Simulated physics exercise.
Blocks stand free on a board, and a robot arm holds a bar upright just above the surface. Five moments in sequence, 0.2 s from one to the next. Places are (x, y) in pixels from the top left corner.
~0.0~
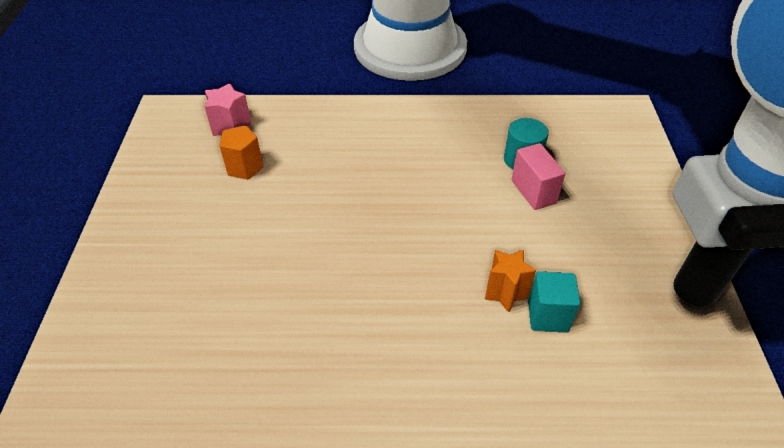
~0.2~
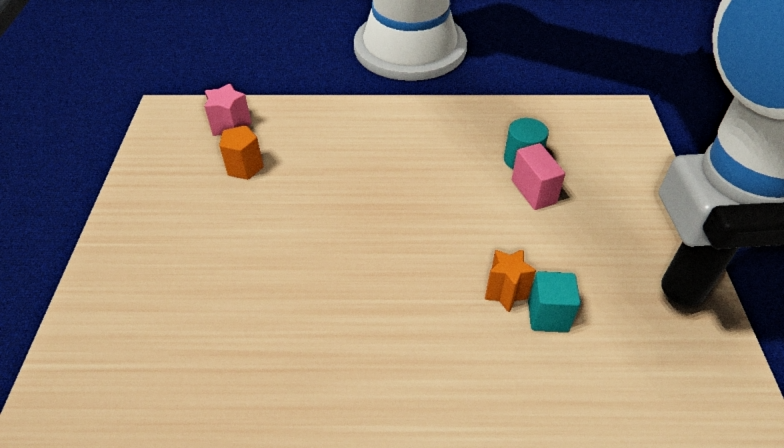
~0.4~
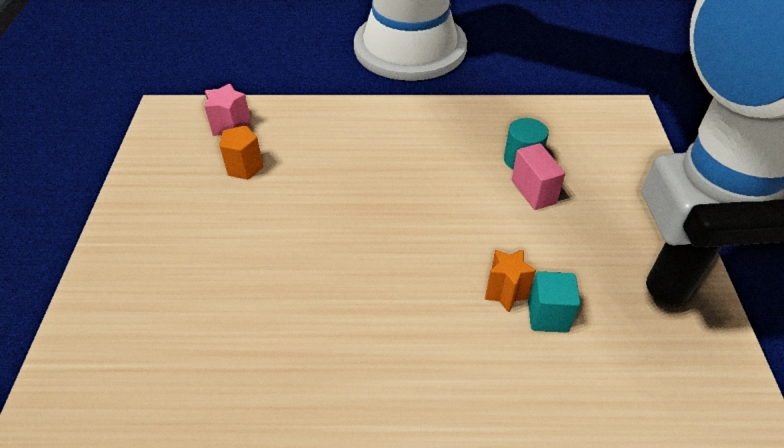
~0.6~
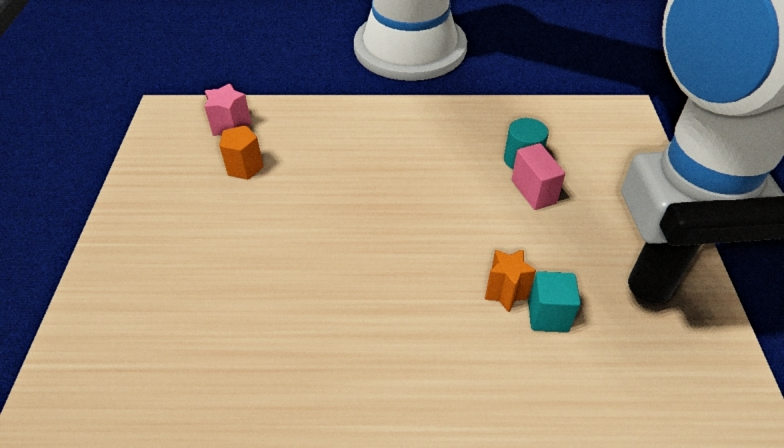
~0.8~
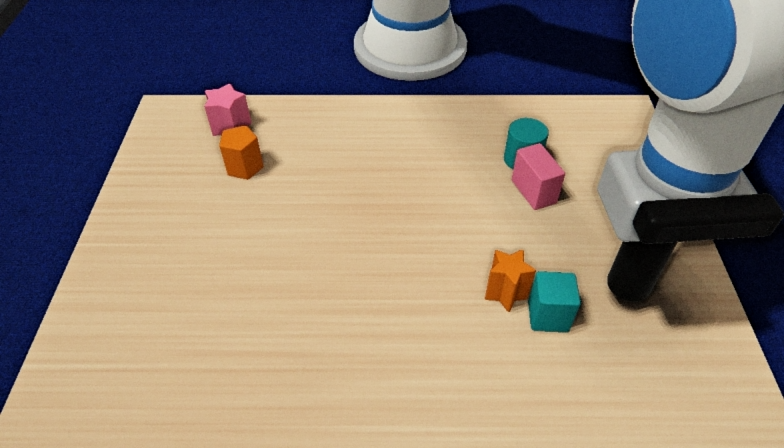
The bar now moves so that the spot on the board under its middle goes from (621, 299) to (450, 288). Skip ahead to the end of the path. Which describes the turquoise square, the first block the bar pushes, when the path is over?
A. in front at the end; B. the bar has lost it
The answer is B.
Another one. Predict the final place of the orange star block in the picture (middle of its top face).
It will likely be found at (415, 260).
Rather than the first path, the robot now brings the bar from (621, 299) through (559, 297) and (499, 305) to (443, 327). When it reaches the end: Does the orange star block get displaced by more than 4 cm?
Short answer: Yes.
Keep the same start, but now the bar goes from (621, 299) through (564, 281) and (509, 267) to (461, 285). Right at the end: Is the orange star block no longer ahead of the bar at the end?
Yes, it checks out.
On the path given first. One third of the way, bar (568, 281); turquoise square (545, 291), turned 25° anticlockwise.
Two thirds of the way, bar (509, 277); orange star block (475, 262), turned 15° clockwise; turquoise square (520, 296), turned 95° anticlockwise.
At the end, bar (451, 274); orange star block (415, 260), turned 15° clockwise; turquoise square (520, 296), turned 95° anticlockwise.
